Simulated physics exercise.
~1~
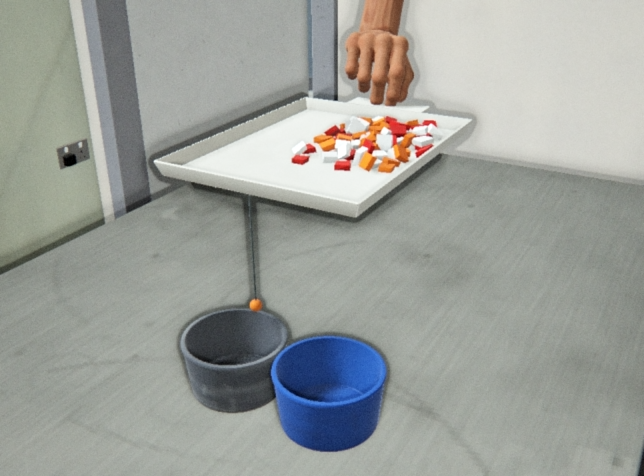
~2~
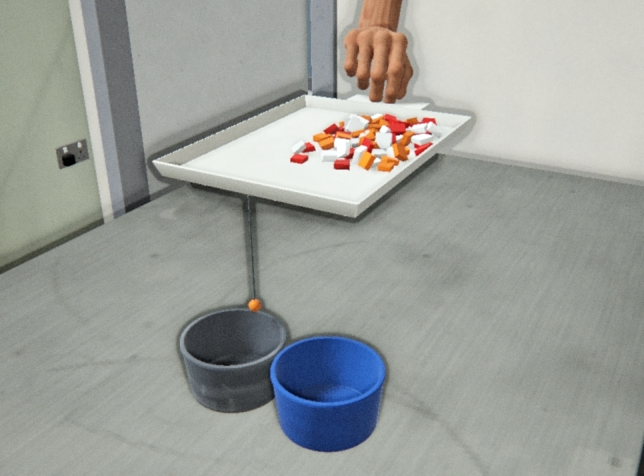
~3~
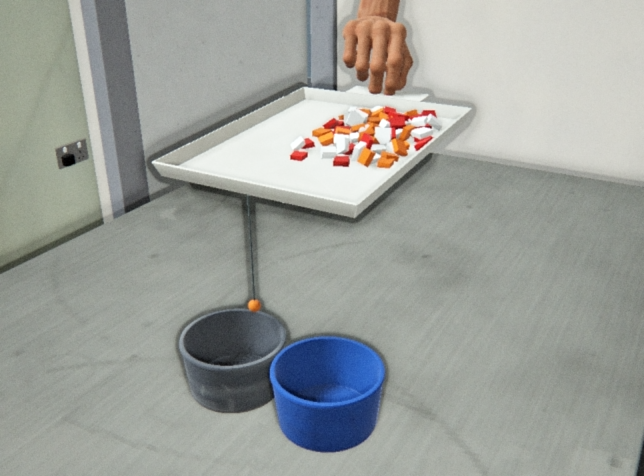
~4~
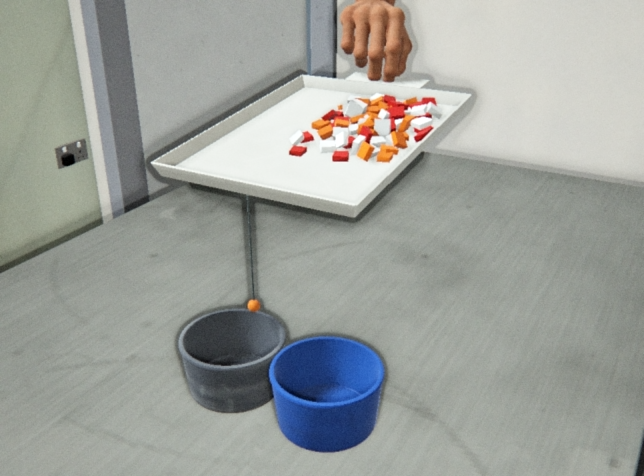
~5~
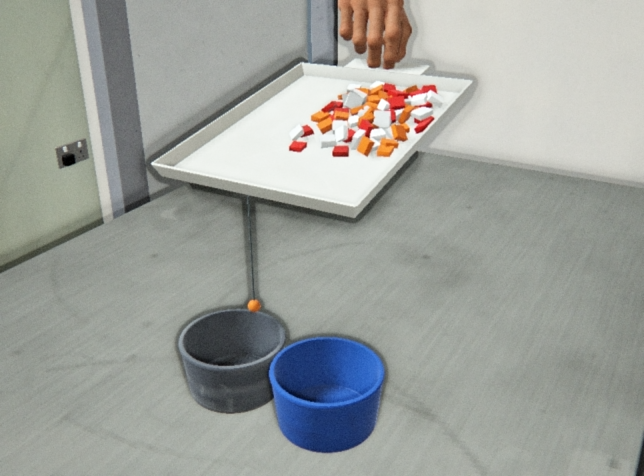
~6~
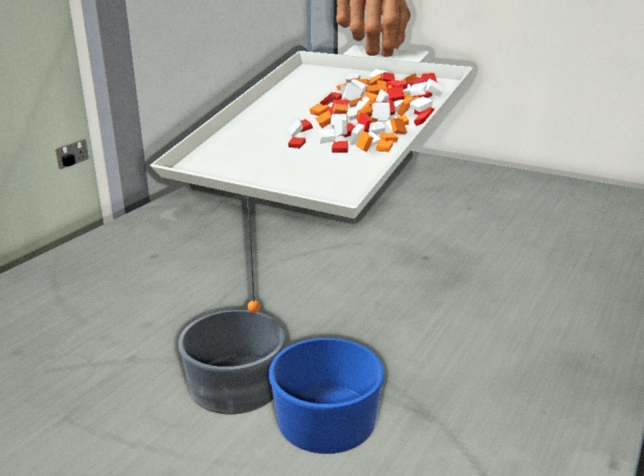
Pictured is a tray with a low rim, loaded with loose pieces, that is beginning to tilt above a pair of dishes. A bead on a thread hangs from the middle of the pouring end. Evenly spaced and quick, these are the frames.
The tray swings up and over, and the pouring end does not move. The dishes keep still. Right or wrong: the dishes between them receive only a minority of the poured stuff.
Wrong, they get over half.
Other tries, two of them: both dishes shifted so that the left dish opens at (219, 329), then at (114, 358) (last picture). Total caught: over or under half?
Past half, then shy of half.
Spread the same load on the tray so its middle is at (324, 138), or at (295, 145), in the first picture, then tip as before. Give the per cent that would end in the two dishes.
The first start gives 60 percent and the second 60 percent.
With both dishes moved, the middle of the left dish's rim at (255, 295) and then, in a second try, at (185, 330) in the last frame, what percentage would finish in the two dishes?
0% for the first placement, 80% for the second.
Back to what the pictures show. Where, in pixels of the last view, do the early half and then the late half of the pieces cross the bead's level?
I'd place the first part at (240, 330) and the rest at (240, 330).
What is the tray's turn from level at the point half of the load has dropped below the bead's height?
Angle reached: About 95°.
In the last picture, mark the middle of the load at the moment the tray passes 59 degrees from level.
The load is centred near (270, 181).
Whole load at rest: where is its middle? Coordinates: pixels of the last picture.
Near pixel (240, 388).
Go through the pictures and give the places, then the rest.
In the first picture, corners of the pouring end at (162, 160) and (356, 200), level; middle of the load at (369, 140), mosaic tiles; left dish at (205, 383); right dish at (301, 420); bead on its thread at (256, 305).
In the second picture, corners of the pouring end at (161, 160) and (355, 200), level; middle of the load at (368, 138).
In the third picture, corners of the pouring end at (160, 161) and (354, 201), tipped barely, level across its low end; middle of the load at (368, 132).
In the fourth picture, corners of the pouring end at (159, 161) and (353, 201), tipped a little, level across its low end; middle of the load at (367, 123).
In the fifth picture, corners of the pouring end at (159, 162) and (353, 202), tipped a little, level across its low end; middle of the load at (367, 114).
In the sixth picture, corners of the pouring end at (158, 163) and (352, 203), tipped a little, level across its low end; middle of the load at (366, 106); left dish at (202, 384); right dish at (298, 422).
Soon, tray tipped steeply; most on the tray; a stray few in the right dish; a stray few in the left dish; a stray few outside both; a small part in the air.
A while on, tray tipped right over; about a quarter on the tray; a small part in the right dish; about a quarter in the left dish; a small part outside both; about a quarter in the air.
Towards the end, tray tipped past a quarter turn; about a quarter in the right dish; about half in the left dish; about a quarter outside both.
Finally, tray tipped past a quarter turn; about a quarter in the right dish; about half in the left dish; about a quarter outside both.
